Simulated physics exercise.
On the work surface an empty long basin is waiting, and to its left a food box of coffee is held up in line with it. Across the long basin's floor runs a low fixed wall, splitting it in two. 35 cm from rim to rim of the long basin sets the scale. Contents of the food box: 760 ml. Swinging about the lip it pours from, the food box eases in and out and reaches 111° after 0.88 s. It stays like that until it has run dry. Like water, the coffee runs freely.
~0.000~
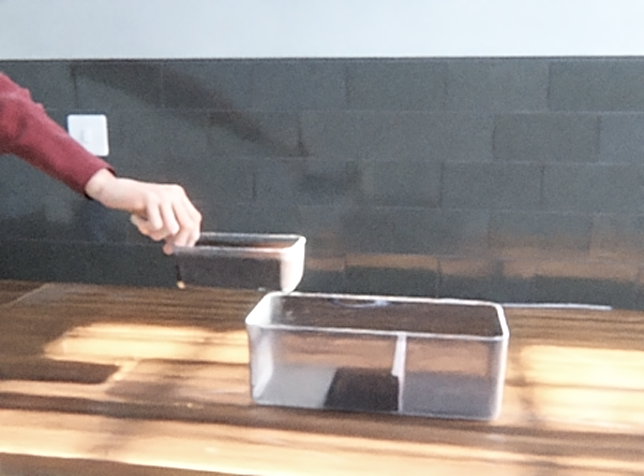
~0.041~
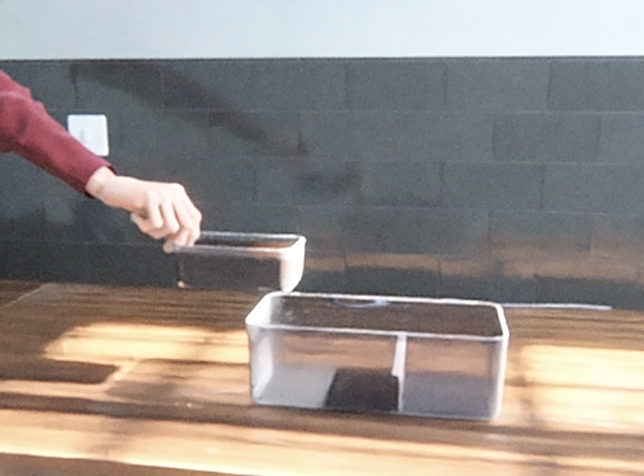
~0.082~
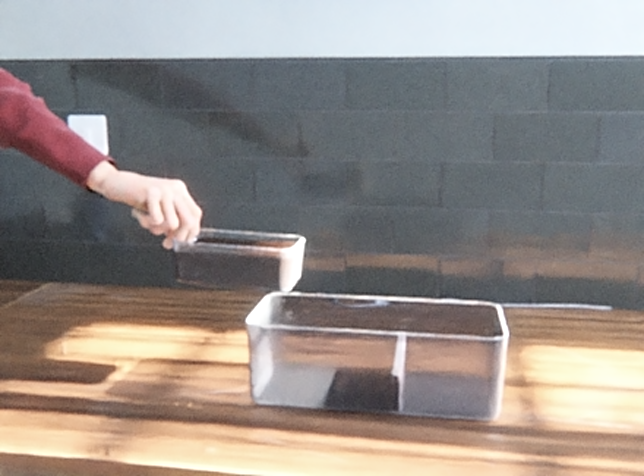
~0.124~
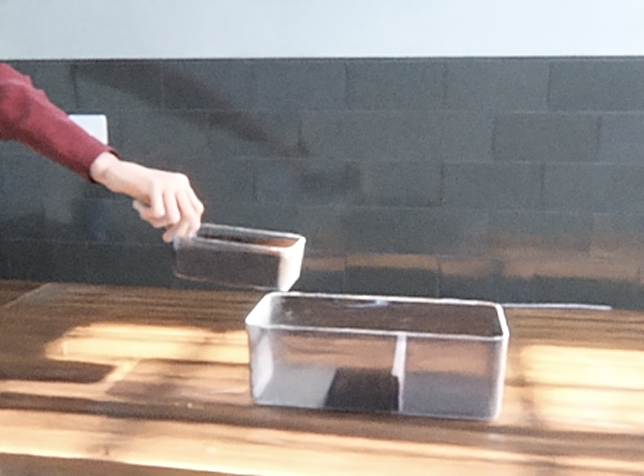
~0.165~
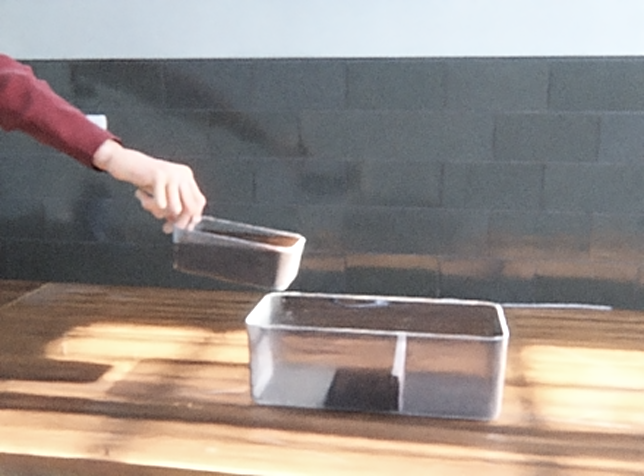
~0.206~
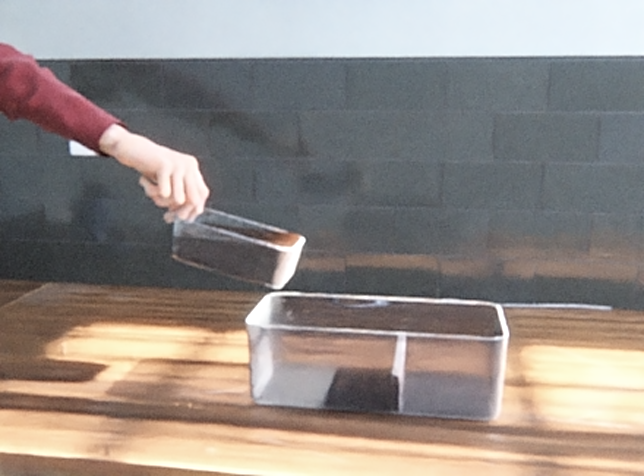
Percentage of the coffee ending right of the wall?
17 per cent.
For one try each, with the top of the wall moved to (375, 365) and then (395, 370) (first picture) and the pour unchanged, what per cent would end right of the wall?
The first gives near 65 per cent and the second near 40 per cent.
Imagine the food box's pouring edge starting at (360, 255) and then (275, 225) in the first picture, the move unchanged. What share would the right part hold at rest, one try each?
Result: 80 per cent, then 5 per cent.
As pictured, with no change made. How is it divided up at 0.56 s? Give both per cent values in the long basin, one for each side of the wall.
18 per cent left and 0 right, roughly.
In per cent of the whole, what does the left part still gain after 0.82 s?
1 %.
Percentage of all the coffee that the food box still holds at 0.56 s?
Roughly 30 %.
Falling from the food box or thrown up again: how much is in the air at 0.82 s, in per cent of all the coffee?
Estimate: About 4 in a hundred.
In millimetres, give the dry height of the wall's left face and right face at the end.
The left comes to roughly 34 mm and the right to roughly 48 mm.
Then, 0.56 s in, the tilt is 78° and 31 per cent is still to pour, 18 is left of the wall and 0 right of it.
Then, 0.82 s in, the tilt is 110° and 1 per cent is still to pour, 77 is left of the wall and 16 right of it.
Then, 1.09 s in, the tilt is 111° and 0 per cent is still to pour, 79 is left of the wall and 16 right of it.
Then, 1.38 s in, the tilt is 111° and 0 per cent is still to pour, 78 is left of the wall and 17 right of it.
Finally, 78 per cent lies left of the wall, 17 right of it and 5 outside.
